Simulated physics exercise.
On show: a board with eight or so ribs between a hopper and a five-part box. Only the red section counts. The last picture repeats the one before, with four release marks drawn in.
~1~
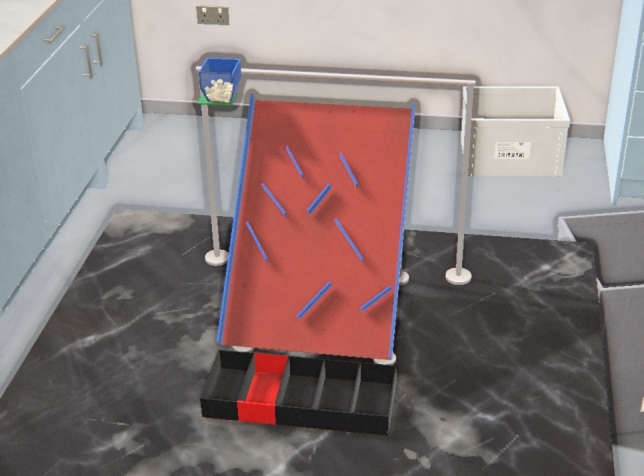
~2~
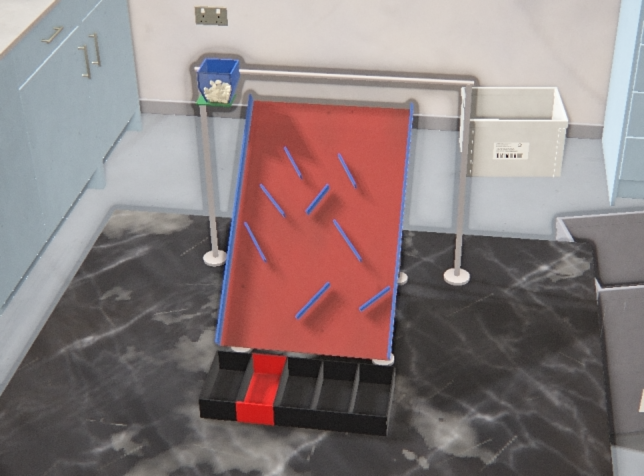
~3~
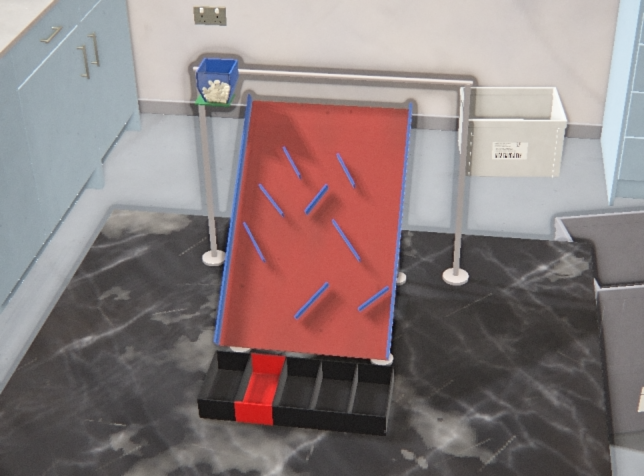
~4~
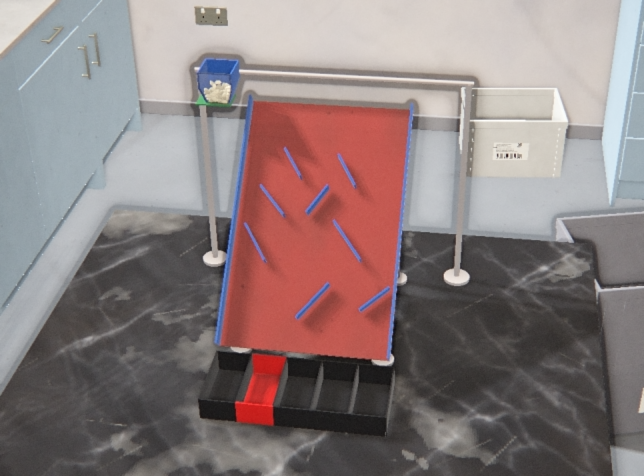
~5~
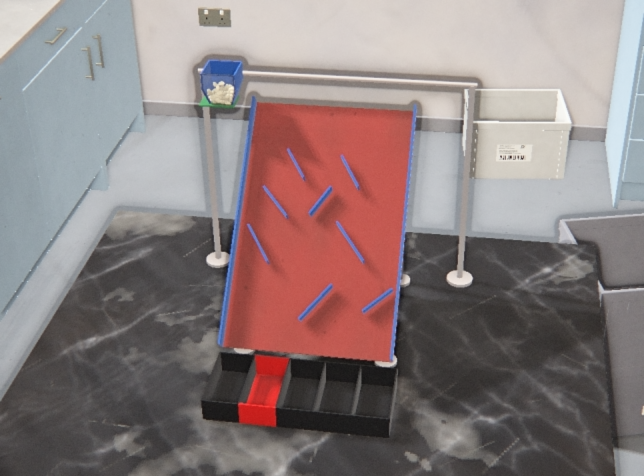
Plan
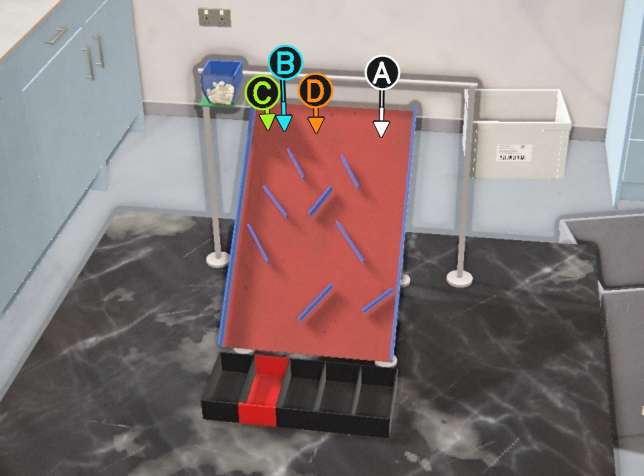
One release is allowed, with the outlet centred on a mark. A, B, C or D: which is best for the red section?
Use mark D.
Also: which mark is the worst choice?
That is mark A.
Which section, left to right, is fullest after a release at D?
The second from the left.
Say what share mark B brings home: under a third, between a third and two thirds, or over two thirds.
Between a third and two thirds.
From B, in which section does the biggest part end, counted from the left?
The second.
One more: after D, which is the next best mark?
The answer is B.
On the marked copy, mark A meets the board at (381, 131); mark B meets the board at (284, 125); mark C meets the board at (267, 124); mark D meets the board at (316, 127).
With A, none at all in the red section, the bulk in other sections, a small share held on the board.
With B, close to half in the red section, close to half in other sections.
With C, close to a third in the red section, close to half in other sections, a small share held on the board.
With D, the bulk in the red section, a small share in other sections.
